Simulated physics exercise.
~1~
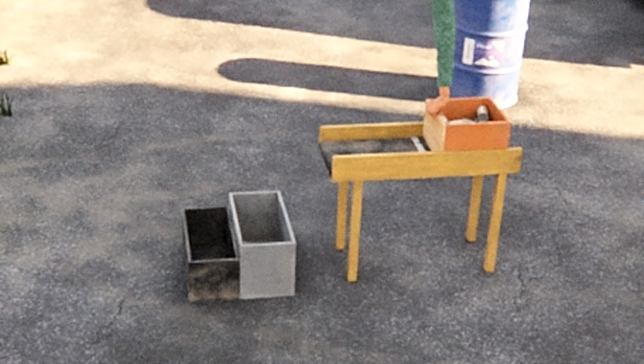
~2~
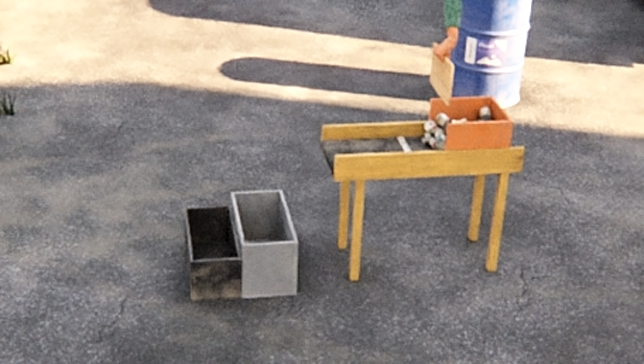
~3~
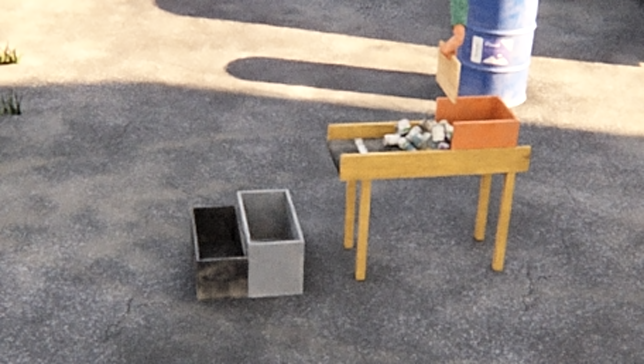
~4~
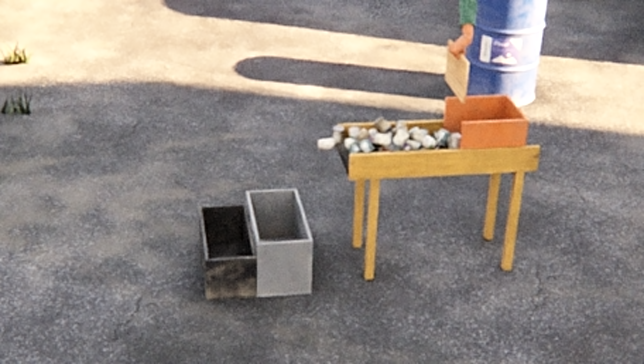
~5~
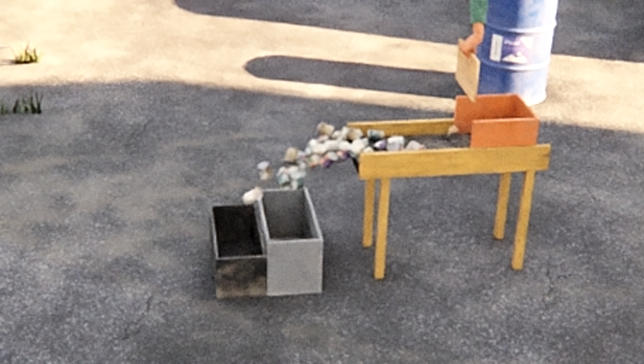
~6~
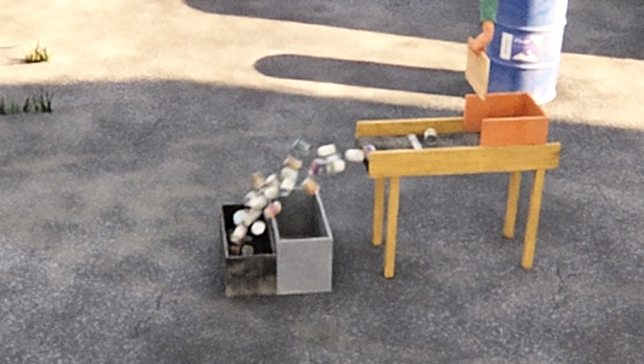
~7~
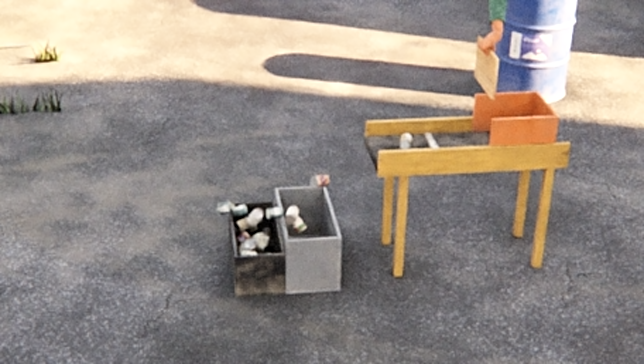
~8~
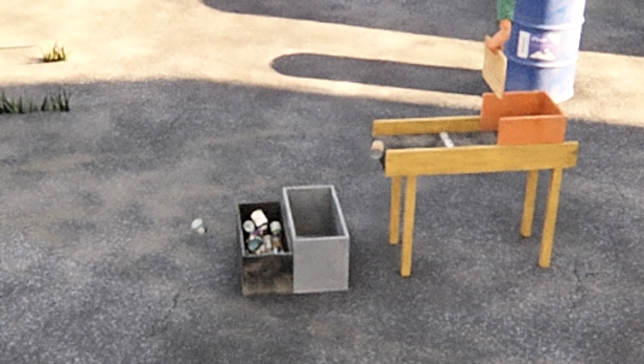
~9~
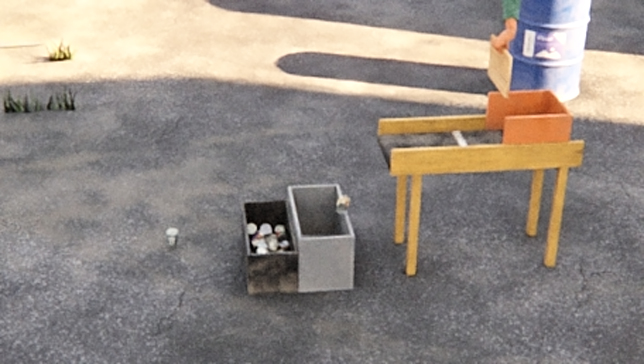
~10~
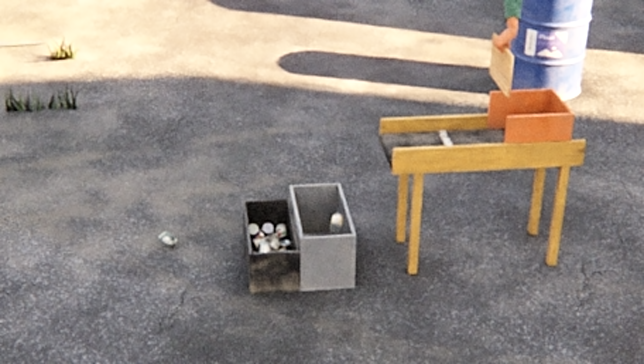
A yellow wooden table with a dark belt and an orange pen at its right end stands on sunlit, shadowed asphalt, seen from slightly above, with a blue barrel behind and a black tote beside a grey one at left. A hand lifts the pen's gate, and a heap of small pale tins slides out and rides left along the belt. They spill off the end in a tumbling stream, passing over the grey tote. Most land in the black tote, while a few drop into the grey one. One tin finally lies on the ground left of the totes, and the belt is empty.
